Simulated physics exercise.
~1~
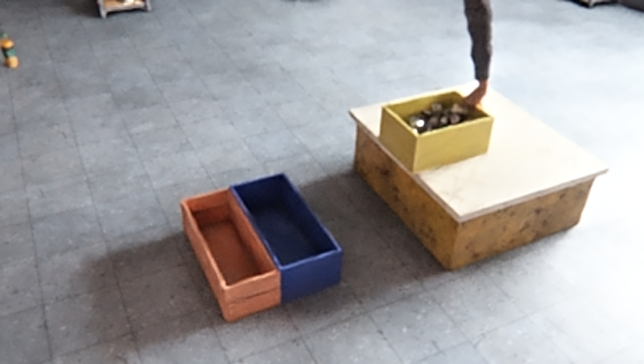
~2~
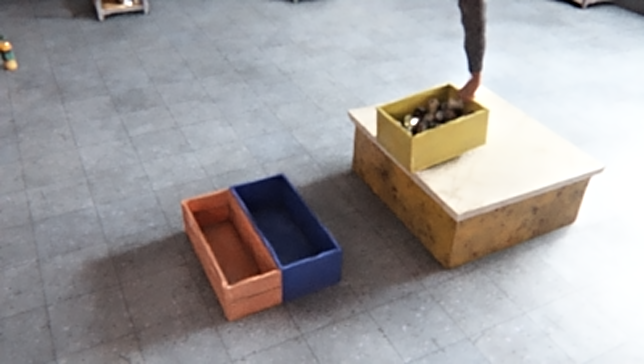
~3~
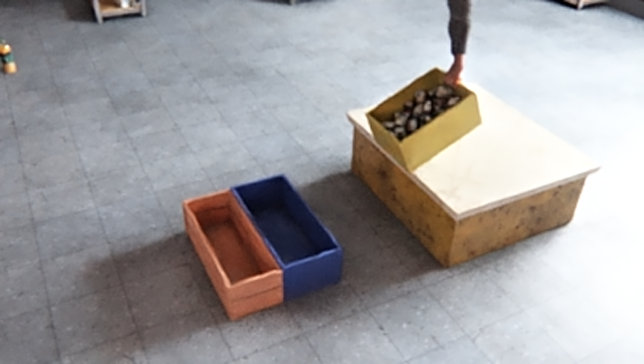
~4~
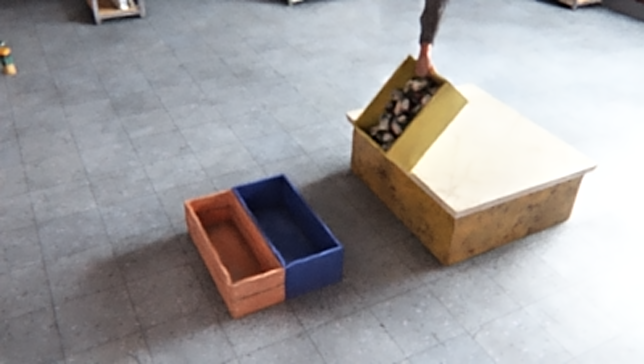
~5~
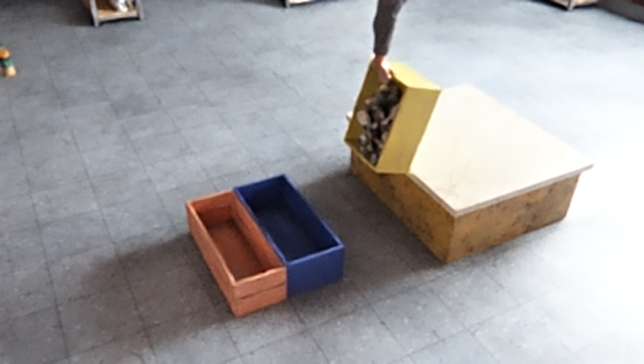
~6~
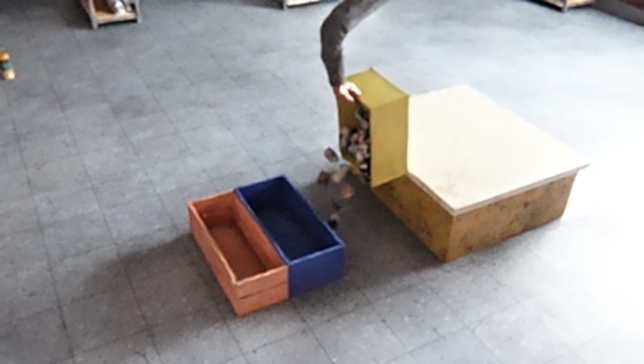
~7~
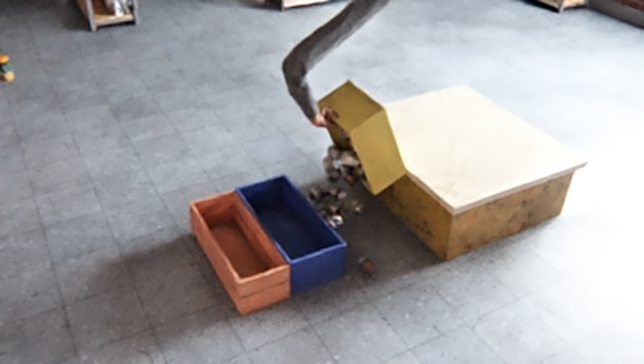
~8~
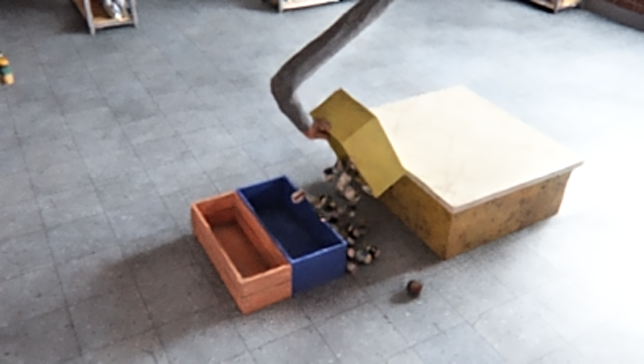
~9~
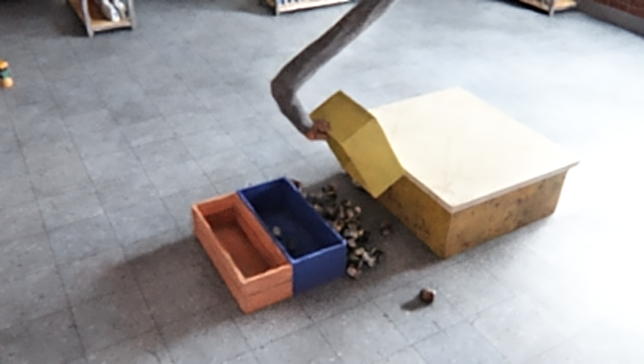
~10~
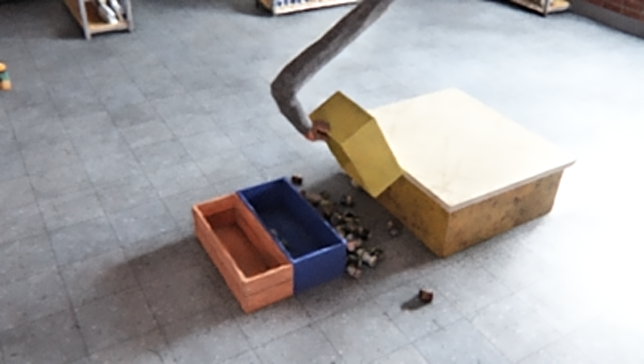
We see a hand tip a yellow crate leftward over the edge of a low bench, spilling its small dark pieces toward a blue box and an orange one. Most land in a scattered heap on the floor between bench and blue box, and the crate stays tilted above them.
